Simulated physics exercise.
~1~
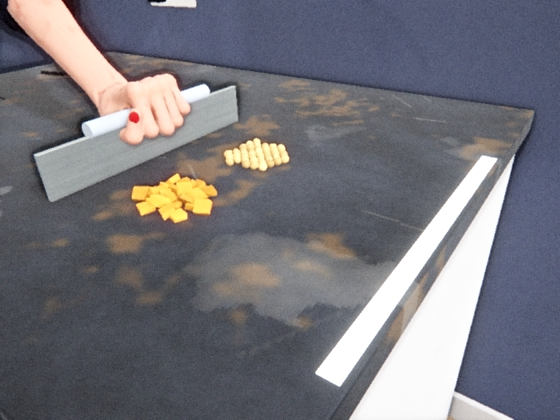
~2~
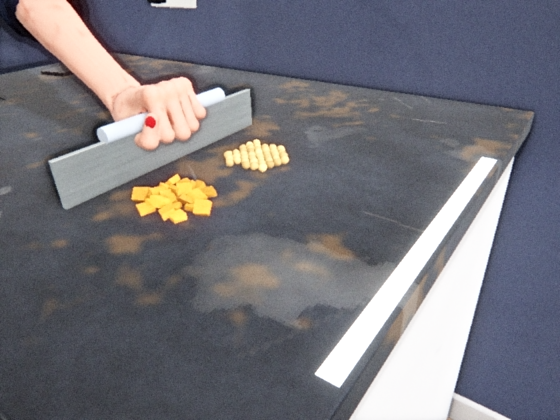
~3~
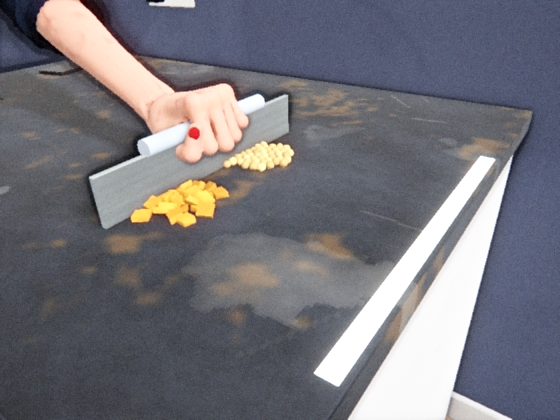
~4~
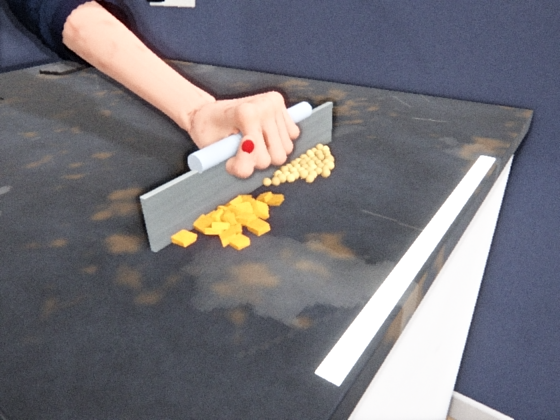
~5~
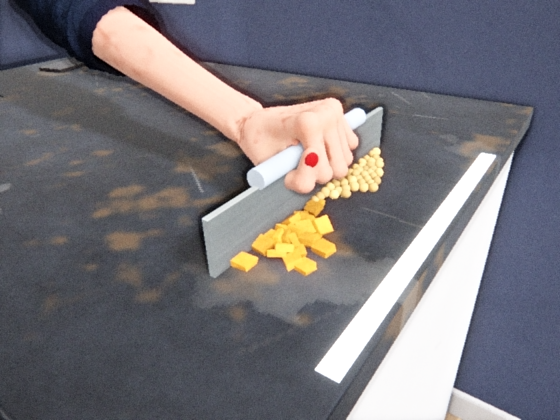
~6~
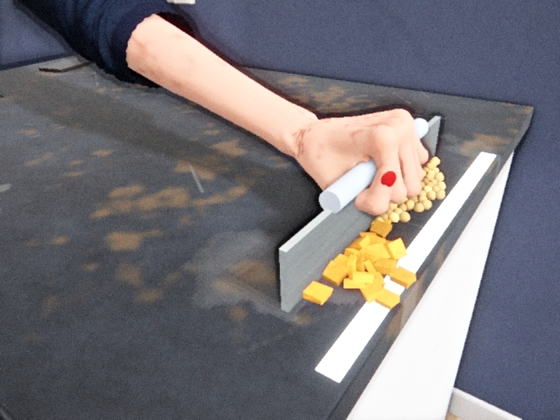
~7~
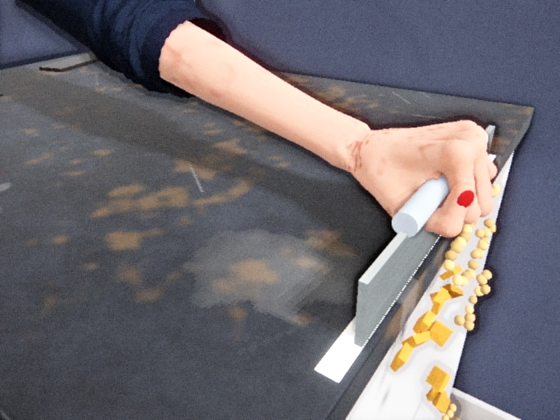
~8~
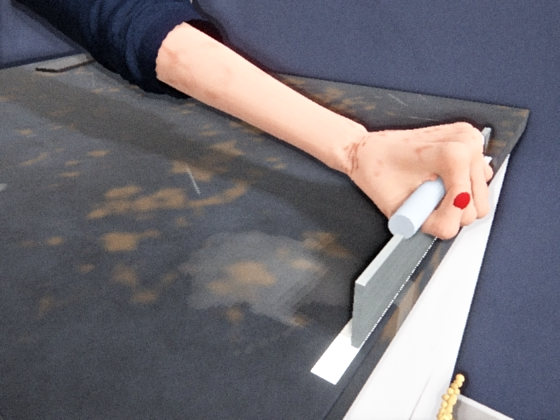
We see a hand push a grey scraper rightward across a dark, mottled table, gathering orange chunks and small pale-yellow pieces ahead of it. The scraper stops at the white tape, and both lots tumble over the table's end, leaving the top clear of them.
